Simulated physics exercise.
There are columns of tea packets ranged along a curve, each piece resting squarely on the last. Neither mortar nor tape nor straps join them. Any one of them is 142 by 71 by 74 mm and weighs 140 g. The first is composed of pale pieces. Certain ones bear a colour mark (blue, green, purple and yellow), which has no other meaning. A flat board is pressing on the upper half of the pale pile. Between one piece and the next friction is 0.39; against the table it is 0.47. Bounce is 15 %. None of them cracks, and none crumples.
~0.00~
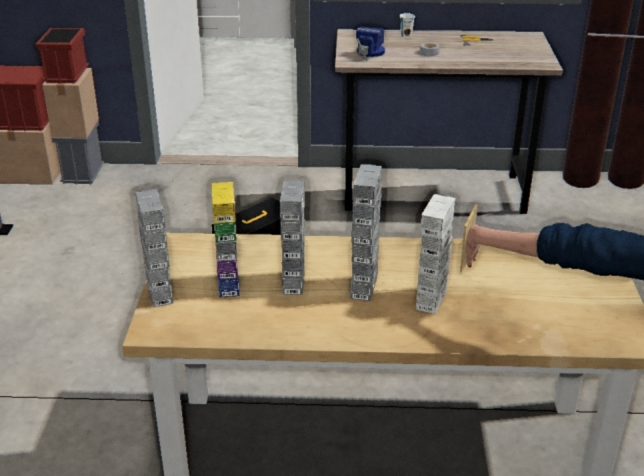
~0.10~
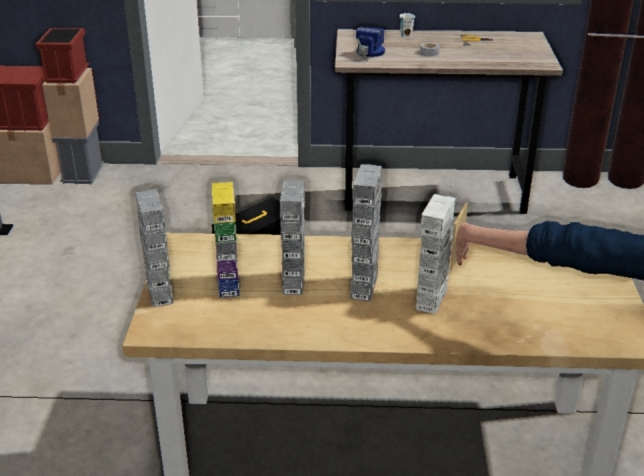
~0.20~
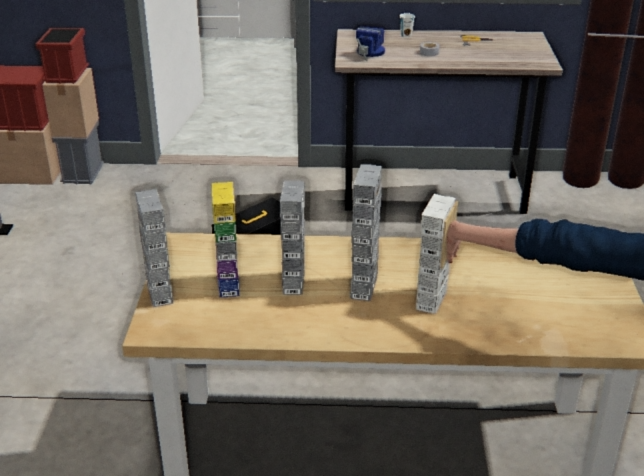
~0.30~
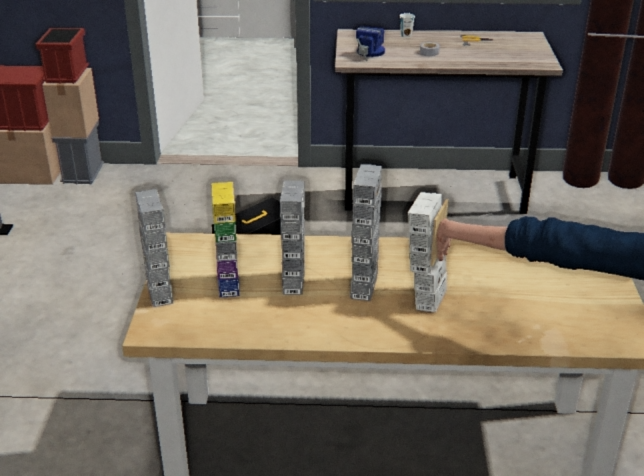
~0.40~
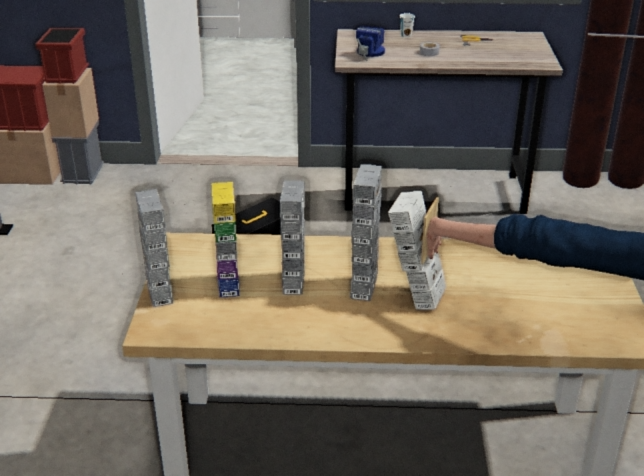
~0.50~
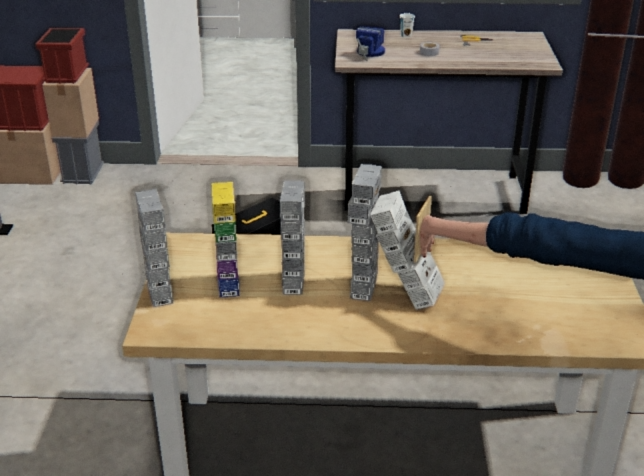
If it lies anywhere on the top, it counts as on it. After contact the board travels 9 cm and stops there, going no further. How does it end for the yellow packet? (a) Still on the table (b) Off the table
Option b: Off the table.
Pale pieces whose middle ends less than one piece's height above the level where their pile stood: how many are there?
Pale pieces counted: 3.
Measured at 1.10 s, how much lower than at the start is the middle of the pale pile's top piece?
22 cm lower.
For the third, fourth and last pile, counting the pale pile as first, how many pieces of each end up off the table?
Pile by pile: Third 2, fourth 2, last 4.
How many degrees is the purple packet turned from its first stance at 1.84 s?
Roughly 90°.
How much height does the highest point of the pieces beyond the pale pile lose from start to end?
About 30 cm lower.
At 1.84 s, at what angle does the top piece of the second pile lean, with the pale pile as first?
The top piece is tilted around 180°.
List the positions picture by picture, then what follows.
In the first picture (places mark the middle of the side facing us), board (464, 243) 6 cm short; yellow packet (223, 192); green packet (226, 233); purple packet (227, 270); the rest undisturbed.
The second picture shows board (454, 241) 32 mm short; yellow packet (223, 192).
The third picture shows board (444, 239) 1 mm in; yellow packet (223, 192).
The fourth picture shows board (434, 237) 32 mm in, top of the pale pile leaning 6°; yellow packet (223, 192); the rest undisturbed.
The fifth picture shows board (424, 235) 6 cm in, top of the pale pile leaning 16°; yellow packet (223, 192); the rest undisturbed.
The sixth picture shows board (417, 234) 9 cm in, top of the pale pile leaning 24°; yellow packet (223, 192); green packet (226, 233); blue packet (229, 289); one has shifted.
After 1.10 s, 5 of the pale pile down; none of the 21 other packets off the table, 13 disturbed; yellow packet shifted 29 mm; green packet shifted 8 mm.
After 1.84 s, 5 of the pale pile down; 6 of the 21 other packets off the table; yellow packet on its side; blue packet on its side.
By the end (3.5 s), 5 of the pale pile down; 8 of the 21 other packets off the table; yellow packet 1.05 m lower; green packet upside down; blue packet on its side.
